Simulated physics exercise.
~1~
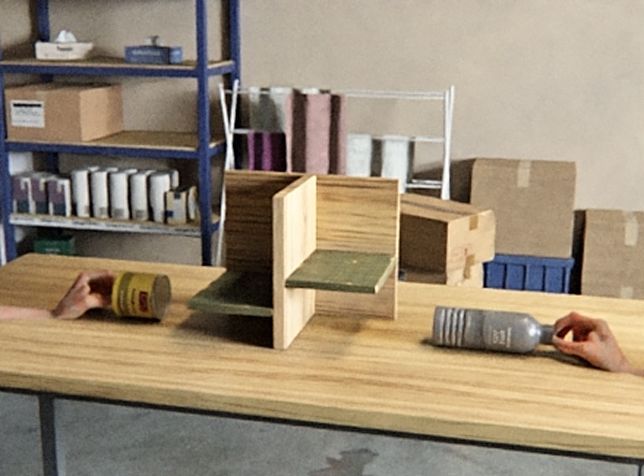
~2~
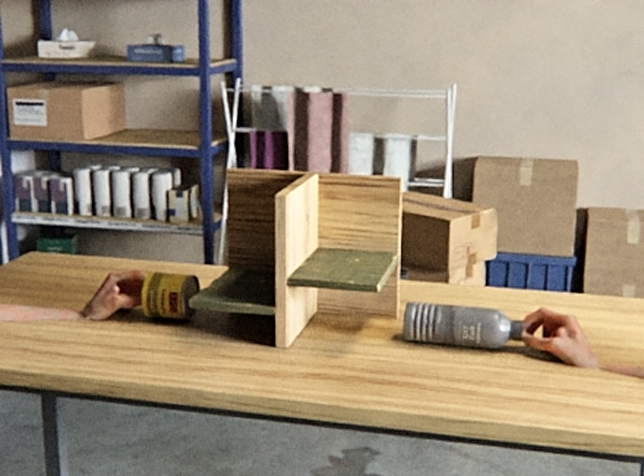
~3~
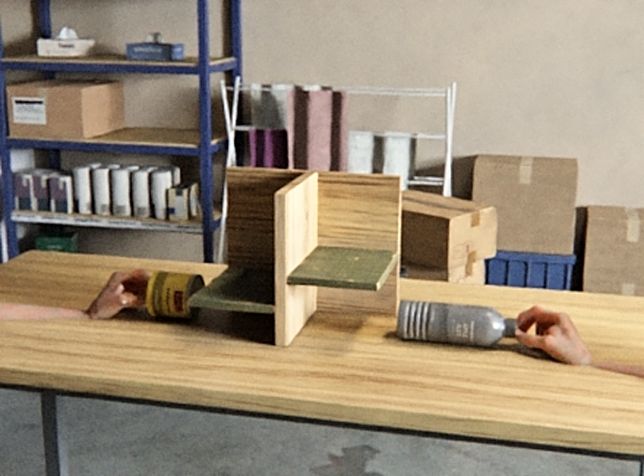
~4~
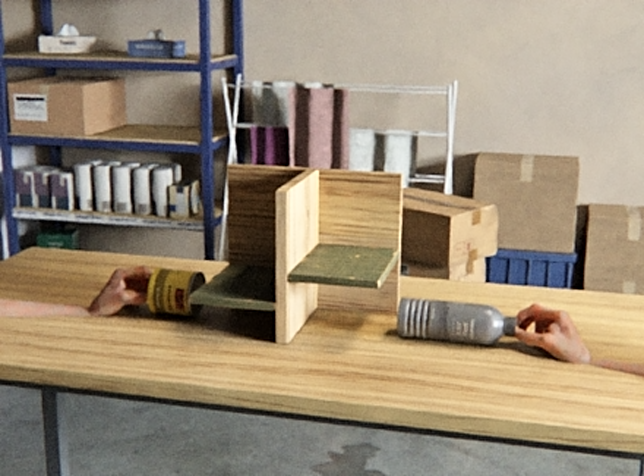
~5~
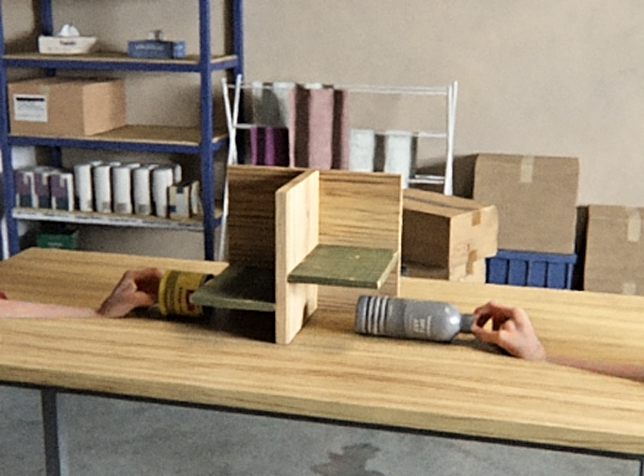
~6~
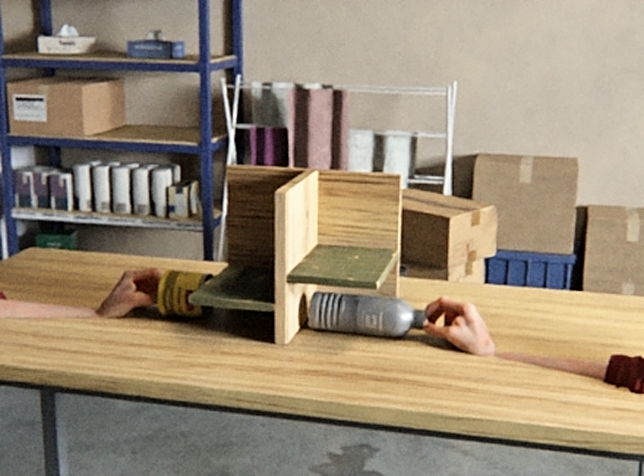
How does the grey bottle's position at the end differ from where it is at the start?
At the start the grey bottle lies out on the table to the right of the rack, clear of it. By the end it is farther left, under the rack's right shelf with the hand still at its neck.
